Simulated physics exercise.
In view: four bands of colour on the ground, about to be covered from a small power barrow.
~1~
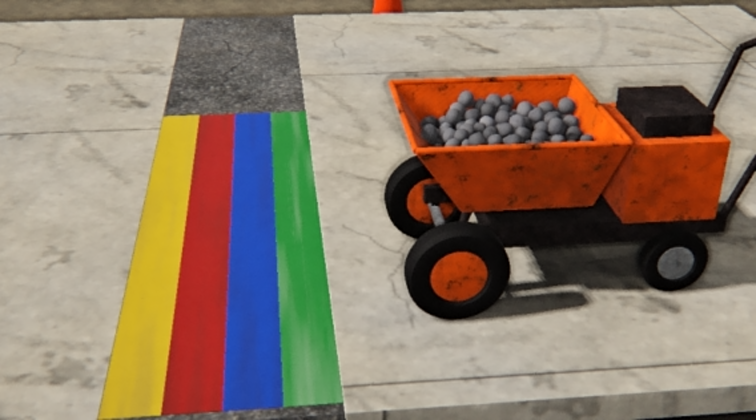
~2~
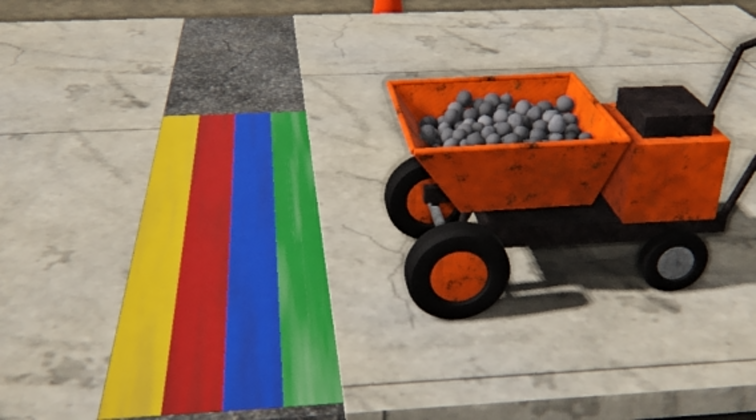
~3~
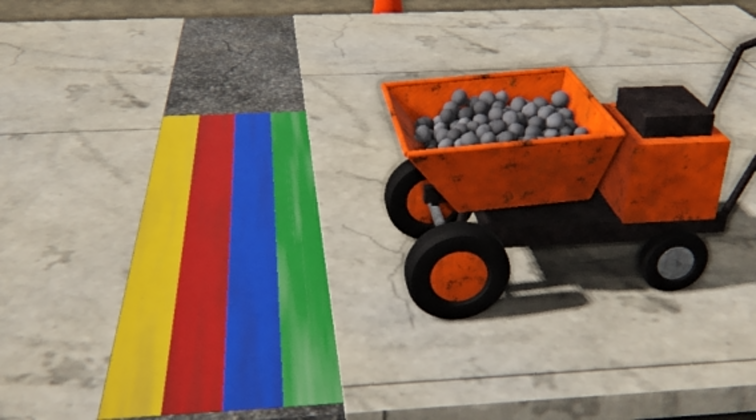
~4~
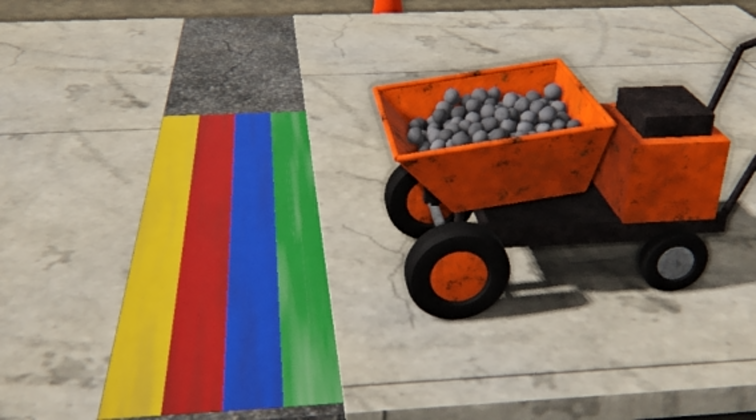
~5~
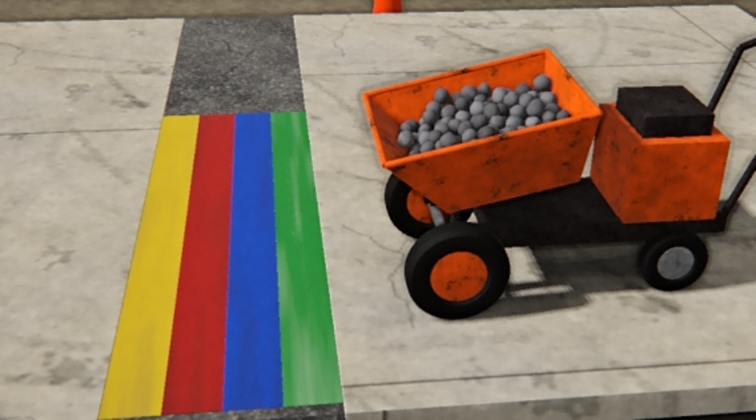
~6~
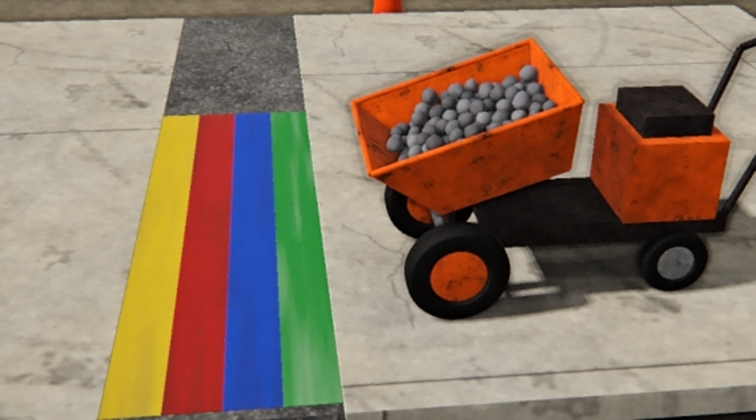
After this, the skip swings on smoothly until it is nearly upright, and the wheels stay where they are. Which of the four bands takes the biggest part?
The heap favours the blue strip.
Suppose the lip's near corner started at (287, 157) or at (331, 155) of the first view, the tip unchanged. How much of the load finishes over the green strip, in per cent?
First some 0, then 0 per cent.
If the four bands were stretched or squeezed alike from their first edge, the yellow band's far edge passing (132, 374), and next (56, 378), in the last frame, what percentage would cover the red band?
Roughly 20 per cent, and 10 per cent.
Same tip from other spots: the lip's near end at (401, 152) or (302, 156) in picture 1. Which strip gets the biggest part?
First blue, then that yellow strip.
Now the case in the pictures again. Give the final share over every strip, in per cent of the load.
Green strip: 15 %, blue strip: 30 %, red strip: 20 %, yellow strip: 5 %.
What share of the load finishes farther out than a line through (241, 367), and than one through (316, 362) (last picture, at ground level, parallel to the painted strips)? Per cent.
About 30 and 80 per cent.
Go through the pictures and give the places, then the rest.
The first picture shows lip of the skip at (416, 151), level; top of the load at (502, 131), round cobbles; green strip at (310, 357); blue strip at (253, 360); red strip at (196, 364); yellow strip at (138, 368).
The second picture shows lip of the skip at (414, 152), level; top of the load at (501, 130).
The third picture shows lip of the skip at (407, 155), tipped barely; top of the load at (511, 120).
The fourth picture shows lip of the skip at (398, 159), tipped a little; top of the load at (526, 128).
The fifth picture shows lip of the skip at (385, 166), tipped a little; top of the load at (519, 113).
The sixth picture shows lip of the skip at (371, 175), tipped clearly; top of the load at (505, 107); green strip at (310, 357); blue strip at (253, 360); red strip at (196, 364); yellow strip at (138, 368).
Soon, skip tipped steeply; all in the skip.
A while on, skip tipped right over; most in the skip; a small part over the green strip; a small part over the blue strip.
Towards the end, skip tipped right over; about a quarter in the skip; about a quarter over the green strip; about a third over the blue strip; about a quarter over the red strip; a small part over the yellow strip; a stray few off the paint.
Finally, skip tipped right over; about a quarter in the skip; about a quarter over the green strip; about a third over the blue strip; about a quarter over the red strip; a small part over the yellow strip; a small part off the paint.
